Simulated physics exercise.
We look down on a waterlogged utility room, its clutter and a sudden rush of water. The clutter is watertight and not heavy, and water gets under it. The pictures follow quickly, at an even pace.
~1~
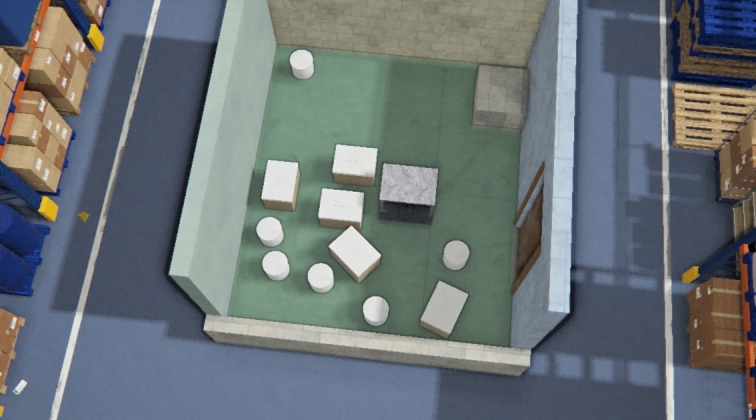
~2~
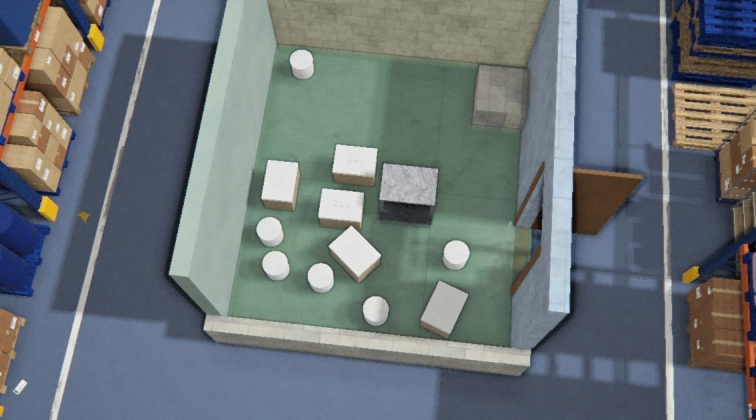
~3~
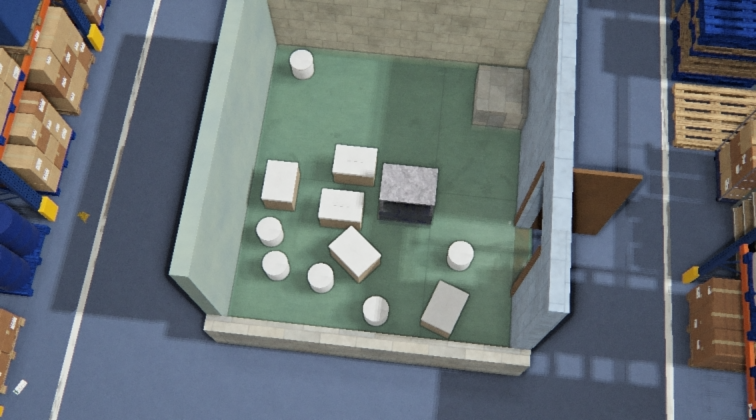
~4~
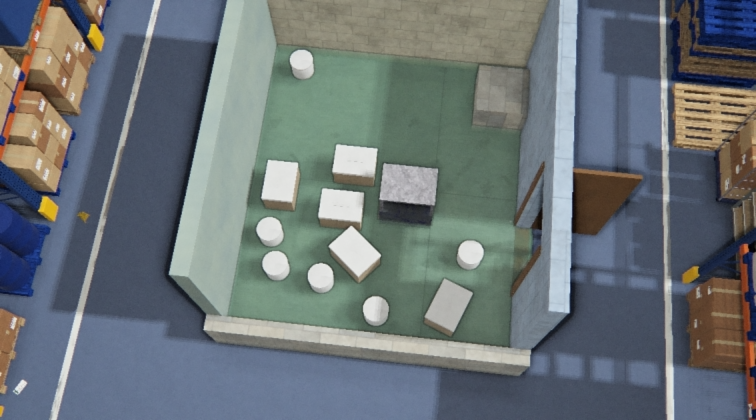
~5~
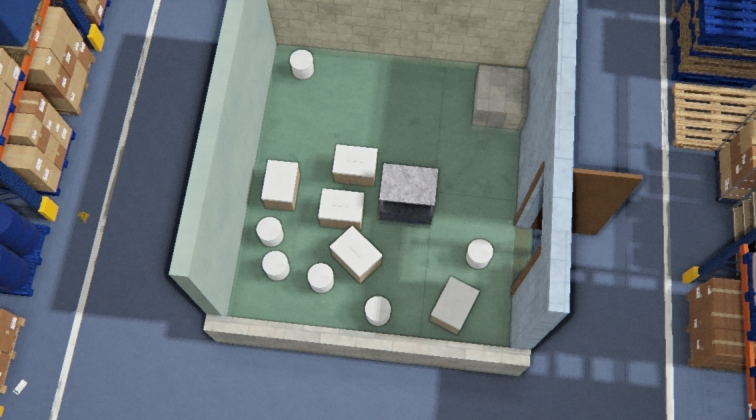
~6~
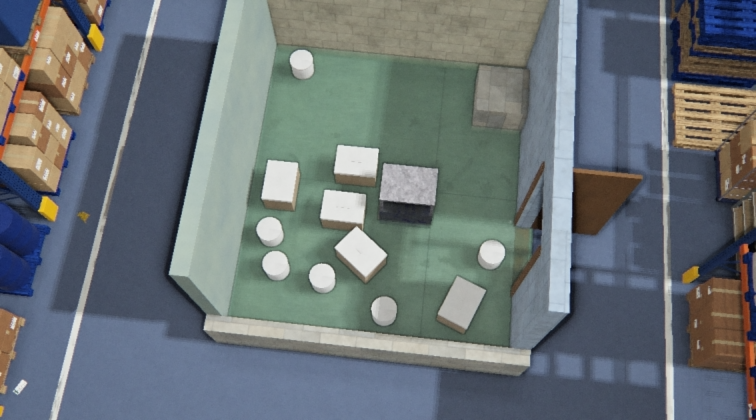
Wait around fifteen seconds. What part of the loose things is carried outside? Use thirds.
That comes to between one and two thirds.
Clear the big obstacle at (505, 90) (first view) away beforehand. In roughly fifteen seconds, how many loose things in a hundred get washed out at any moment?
Close to 50 %.
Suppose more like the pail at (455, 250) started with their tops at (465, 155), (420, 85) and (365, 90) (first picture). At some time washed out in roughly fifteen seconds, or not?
As listed: Out, kept in, stays.
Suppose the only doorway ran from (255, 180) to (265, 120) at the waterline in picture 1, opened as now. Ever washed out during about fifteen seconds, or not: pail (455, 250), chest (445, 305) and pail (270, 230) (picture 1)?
As listed: Stays, still in, carried outside.
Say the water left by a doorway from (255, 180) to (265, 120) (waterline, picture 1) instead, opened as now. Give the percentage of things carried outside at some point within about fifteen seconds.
Close to 70 %.
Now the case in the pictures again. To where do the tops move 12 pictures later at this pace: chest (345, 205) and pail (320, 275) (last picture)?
Close to (375, 241) and (366, 289).
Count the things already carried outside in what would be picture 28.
The number is 3.
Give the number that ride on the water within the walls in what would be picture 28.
It comes to 8.
A moment on, 1 of 11 are out; 10 afloat.
Next, 2 of 11 are out; 9 afloat.
Later, 3 of 11 are out; 8 afloat.
In the end, 5 of 11 are out; 6 afloat.
